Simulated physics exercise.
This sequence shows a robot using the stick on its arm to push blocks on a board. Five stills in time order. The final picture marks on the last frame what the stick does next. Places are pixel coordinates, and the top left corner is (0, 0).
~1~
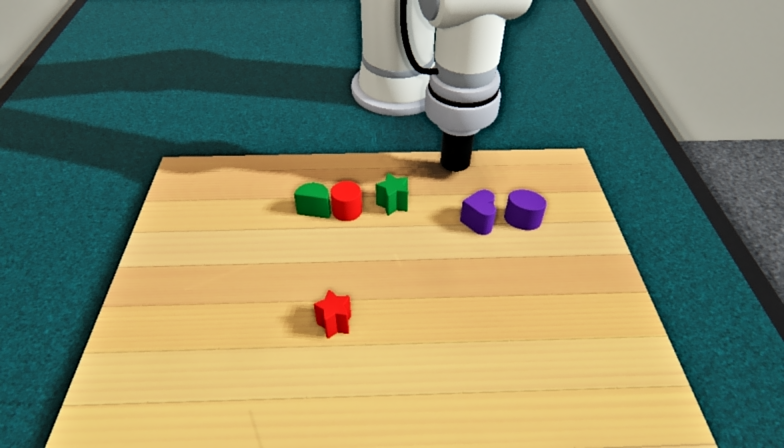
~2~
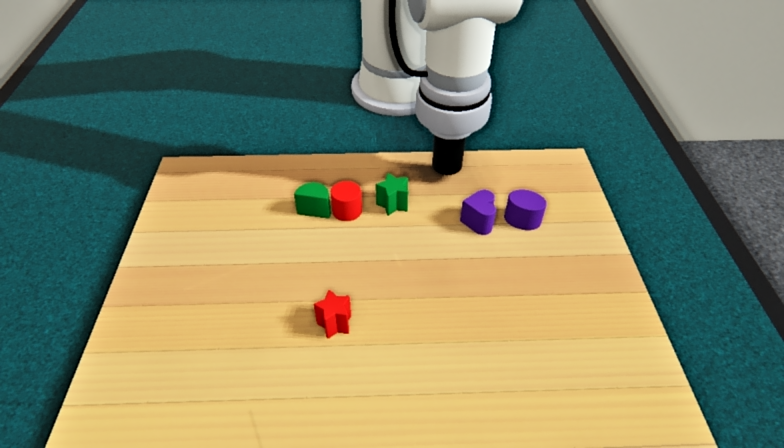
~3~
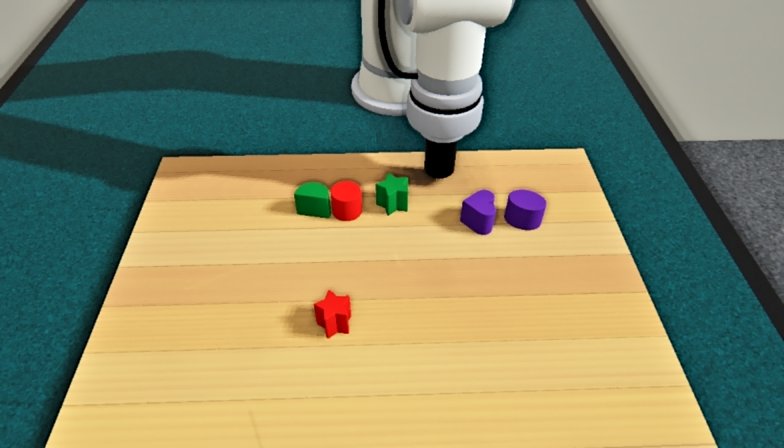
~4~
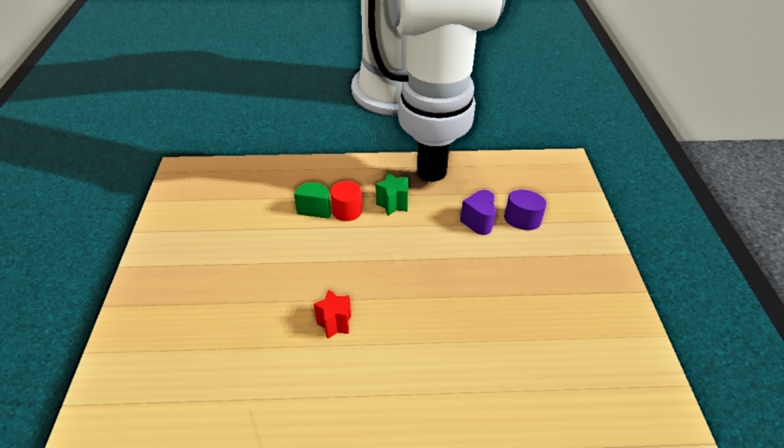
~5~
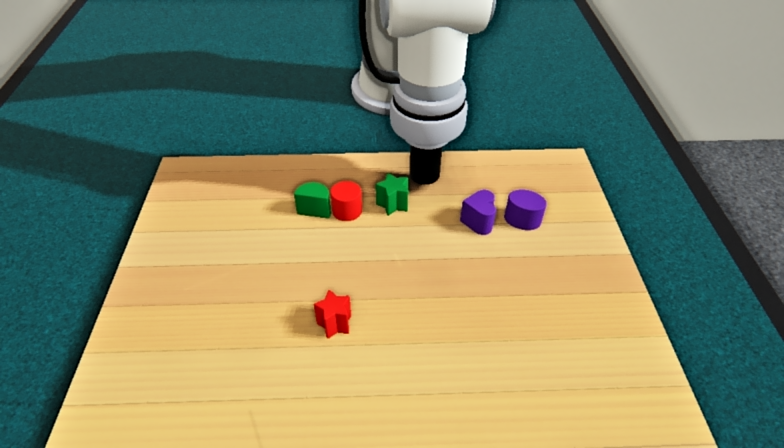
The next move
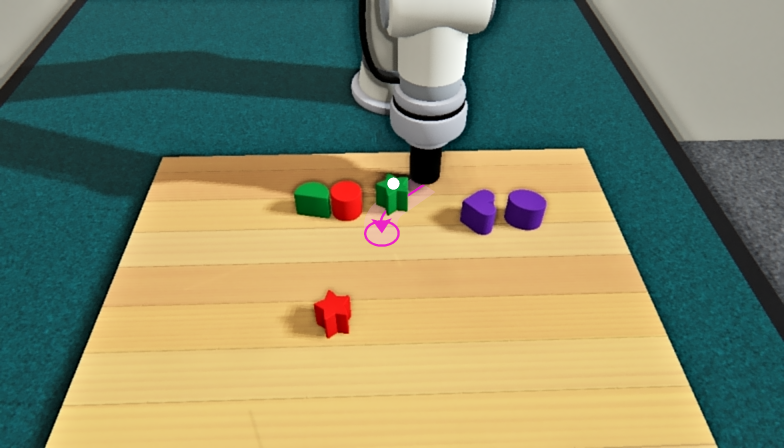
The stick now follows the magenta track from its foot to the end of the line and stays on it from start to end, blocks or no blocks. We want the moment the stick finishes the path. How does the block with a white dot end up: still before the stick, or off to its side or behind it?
Once the path is finished, the block with a white dot lies beside or behind the stick.
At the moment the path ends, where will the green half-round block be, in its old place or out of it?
My prediction: It moves.
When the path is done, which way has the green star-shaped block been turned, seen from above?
It goes round the way clock hands do.
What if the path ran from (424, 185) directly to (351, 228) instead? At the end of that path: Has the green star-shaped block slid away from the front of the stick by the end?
The answer is no.
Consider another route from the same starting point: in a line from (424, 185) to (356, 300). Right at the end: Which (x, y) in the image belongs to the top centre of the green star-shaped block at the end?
The middle of its top is at (369, 204).
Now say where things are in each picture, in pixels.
The first frame shows lower end of the stick (455, 162), tops of blocks, green half-round block (313, 190), red circular block (346, 190), green star-shaped block (393, 184), purple heart (482, 201).
The second frame shows stick (447, 166), blocks as before.
The third frame shows stick (439, 169), blocks as before.
The fourth frame shows stick (432, 172), blocks as before.
The fifth frame shows stick (425, 175), green half-round block (313, 190), red circular block (346, 190), green star-shaped block (393, 184), purple heart (482, 201).
The drawn path runs from (424, 185) through (404, 198) and (385, 213) to (382, 233); the dot is on the green star-shaped block.
The first path, step by step. One third of the way, stick (405, 188); green star-shaped block (378, 192).
Two thirds of the way, stick (384, 203); green half-round block (303, 189), turned 10° clockwise; red circular block (333, 195); green star-shaped block (362, 207), turned 30° clockwise.
At the end, stick (382, 224); green half-round block (303, 189), turned 15° clockwise; red circular block (333, 195); green star-shaped block (352, 219), turned 55° clockwise; purple heart not moved.
